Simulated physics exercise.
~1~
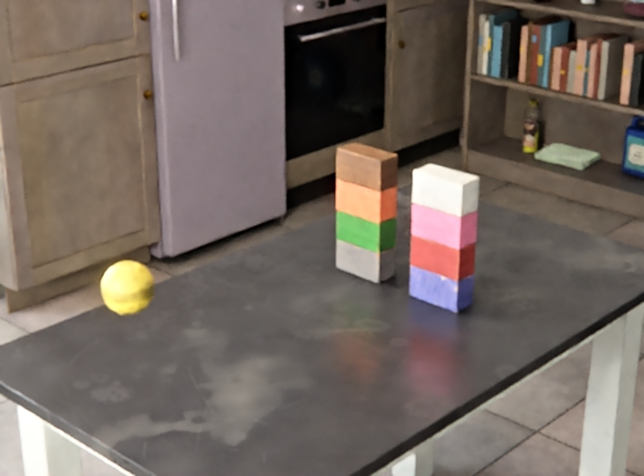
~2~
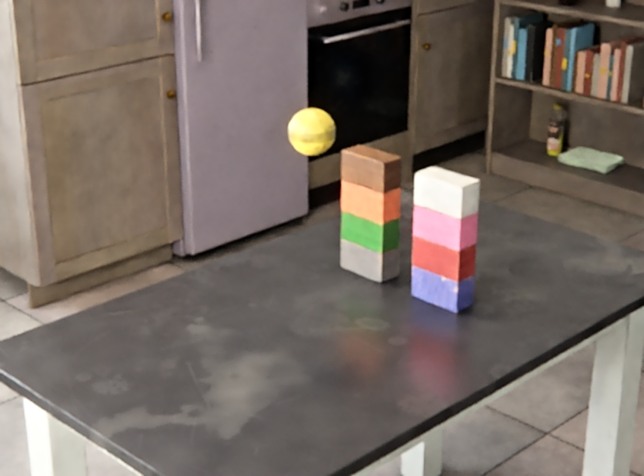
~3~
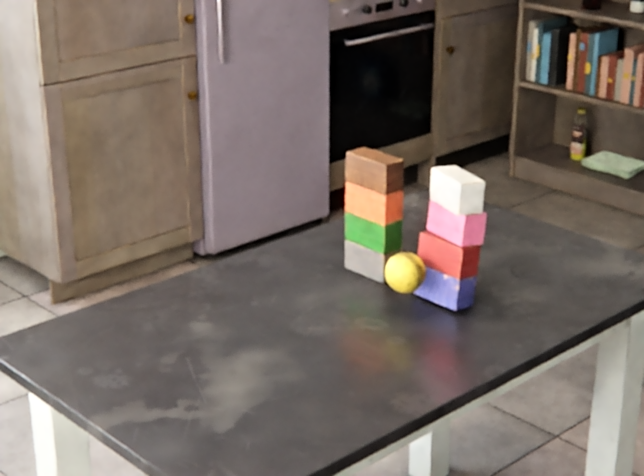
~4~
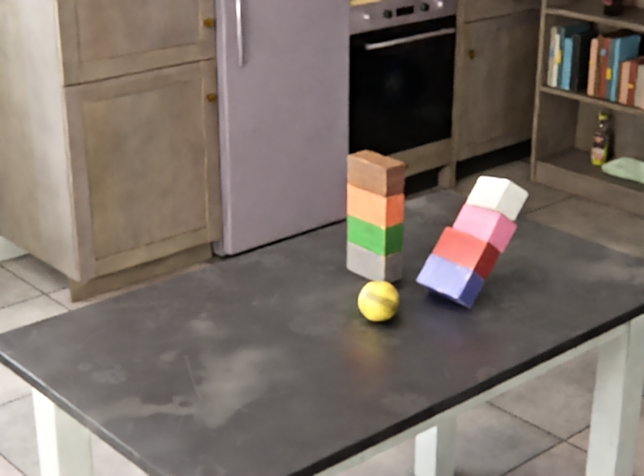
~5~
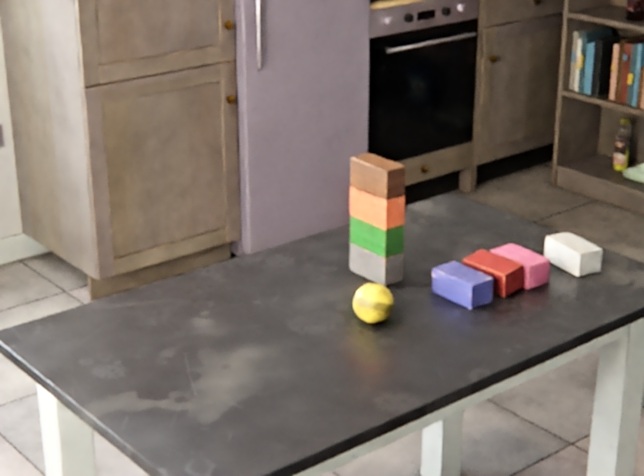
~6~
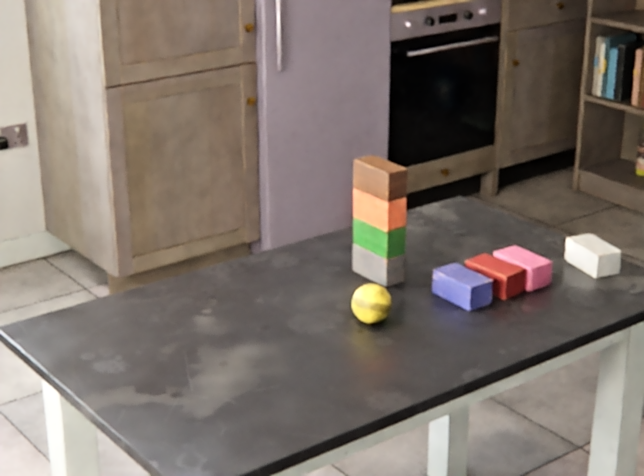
Yellow ball flying into two block stacks on a kitchen table, toppling the white-topped stack while the brown-topped one stays standing.
